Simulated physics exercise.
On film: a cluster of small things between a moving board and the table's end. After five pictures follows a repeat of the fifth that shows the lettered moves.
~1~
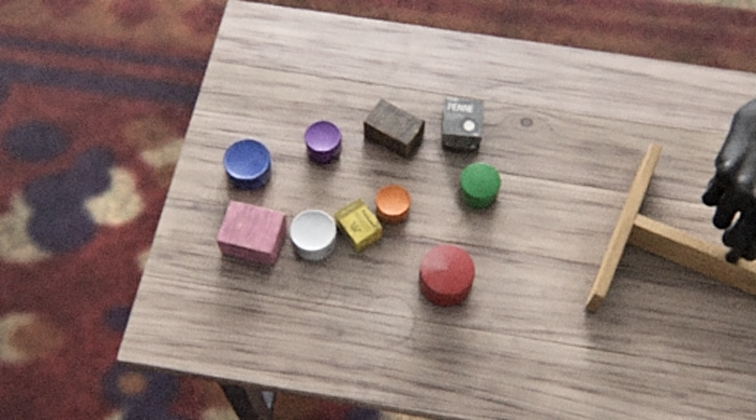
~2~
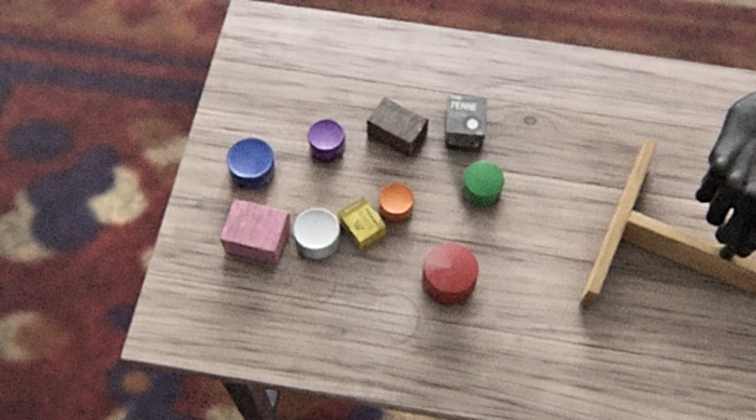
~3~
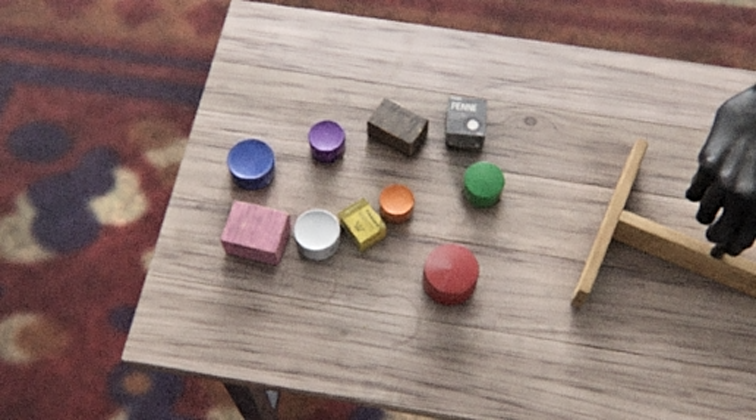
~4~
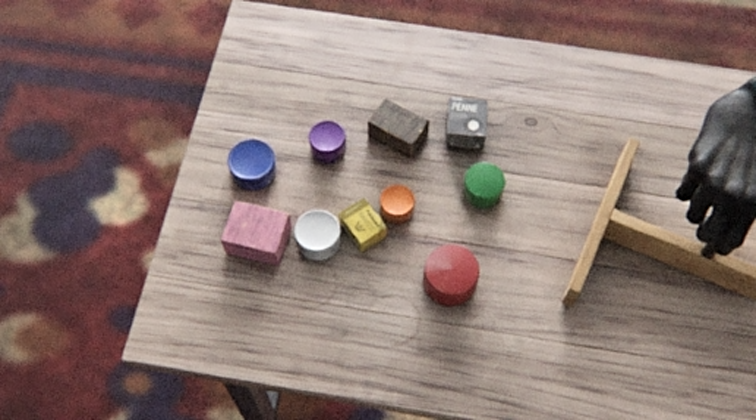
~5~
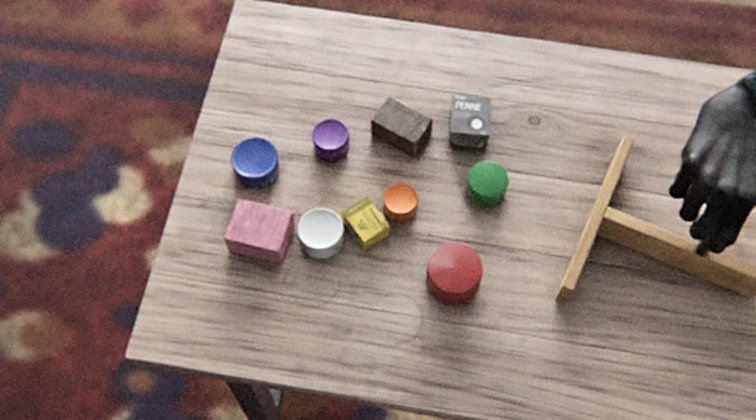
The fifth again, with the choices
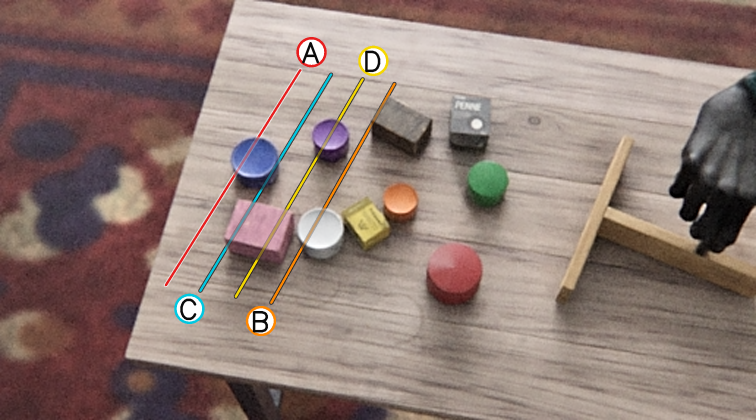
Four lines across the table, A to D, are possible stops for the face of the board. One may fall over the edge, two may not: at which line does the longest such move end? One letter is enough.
C is the last line within the limit.
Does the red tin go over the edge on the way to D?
No.
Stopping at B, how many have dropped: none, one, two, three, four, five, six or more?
The count is none.
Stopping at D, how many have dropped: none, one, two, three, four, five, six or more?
In all, none.
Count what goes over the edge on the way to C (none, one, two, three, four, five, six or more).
In all, none.
On the marked copy, A at (237, 171); B at (337, 186); C at (270, 176); D at (303, 181).
Taking C. A third of the way, board (479, 191); red tin (413, 260); green pot (461, 176).
Two thirds of the way, board (361, 172); pink block (229, 228); blue jar (254, 160).
When it is over, board (270, 159); blue jar (196, 126); white jar (192, 167); none fallen.
As for the rest, A drops two; B is within the limit but short; D is within the limit but short.
